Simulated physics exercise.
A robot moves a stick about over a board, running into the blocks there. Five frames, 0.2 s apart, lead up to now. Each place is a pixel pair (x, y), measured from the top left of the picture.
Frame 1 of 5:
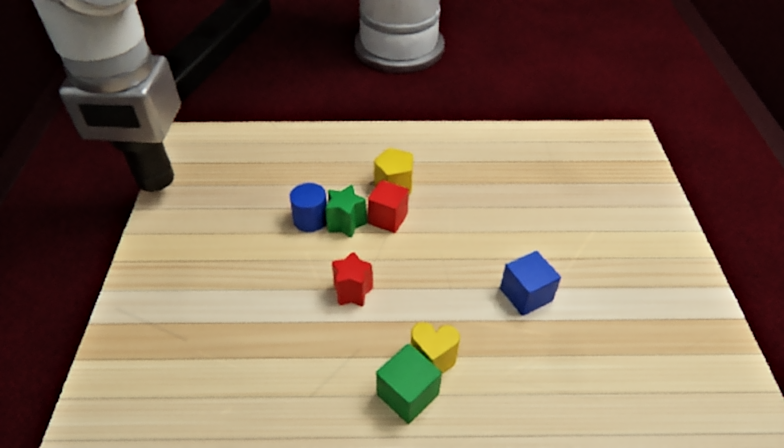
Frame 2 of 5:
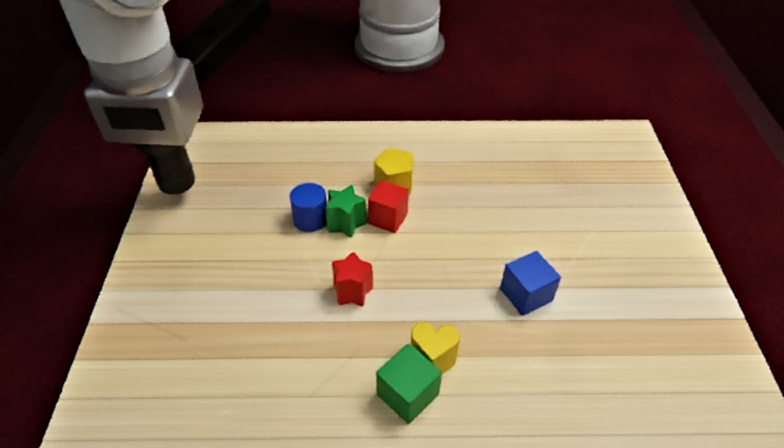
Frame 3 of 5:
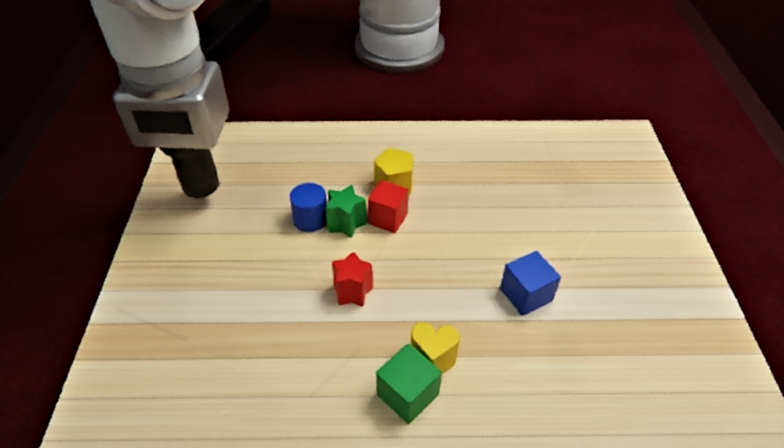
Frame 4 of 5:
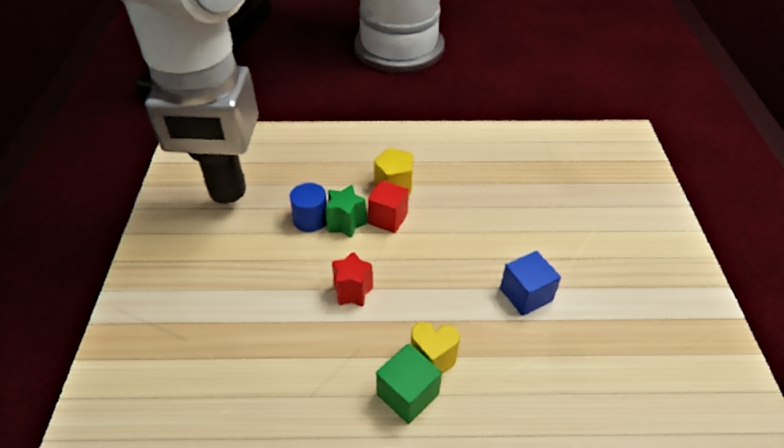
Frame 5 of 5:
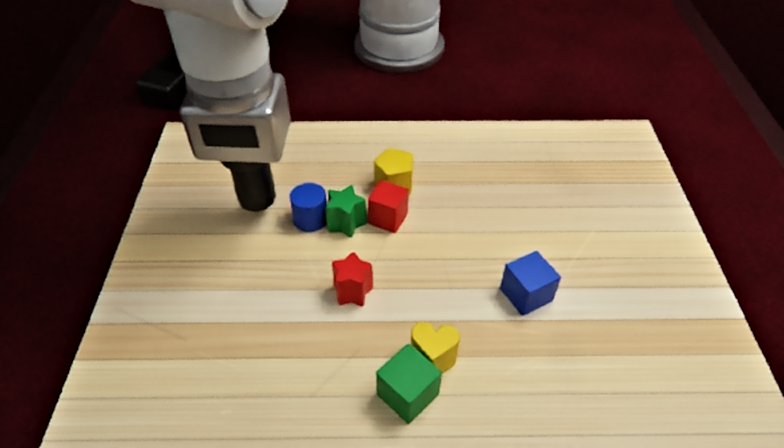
At the start, a robot arm holds a dark stick at the upper left of a wooden board scattered with colourful blocks. The stick moves steadily right across the board, ending just left of the blue round block in a cluster, while all the blocks stay still.
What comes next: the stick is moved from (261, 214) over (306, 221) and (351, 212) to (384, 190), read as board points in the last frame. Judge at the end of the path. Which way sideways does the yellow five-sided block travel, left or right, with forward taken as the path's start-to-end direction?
Facing the way the path runs, start to end, you'll find the yellow five-sided block has shifted left.
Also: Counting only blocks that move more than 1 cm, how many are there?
Total moved: Three or more.
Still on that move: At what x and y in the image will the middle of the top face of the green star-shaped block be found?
Close to (405, 219).
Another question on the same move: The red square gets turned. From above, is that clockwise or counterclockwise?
Spins counterclockwise.
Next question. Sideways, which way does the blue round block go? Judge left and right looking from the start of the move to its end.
Out to the right.
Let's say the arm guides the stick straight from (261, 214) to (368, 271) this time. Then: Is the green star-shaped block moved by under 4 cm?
My answer is yes.
On the path given first. One third of the way, stick at (304, 206); blue round block at (340, 199); green star-shaped block at (371, 206), turned 20° clockwise; red square at (402, 194), turned 20° anticlockwise.
Two thirds of the way, stick at (350, 197); blue round block at (384, 198); green star-shaped block at (402, 218), turned 55° clockwise; red square at (423, 195), turned 65° anticlockwise.
At the end, stick at (384, 175); blue round block at (395, 195); green star-shaped block at (405, 219), turned 70° clockwise; red square at (433, 194), turned 55° anticlockwise; yellow five-sided block at (411, 149).
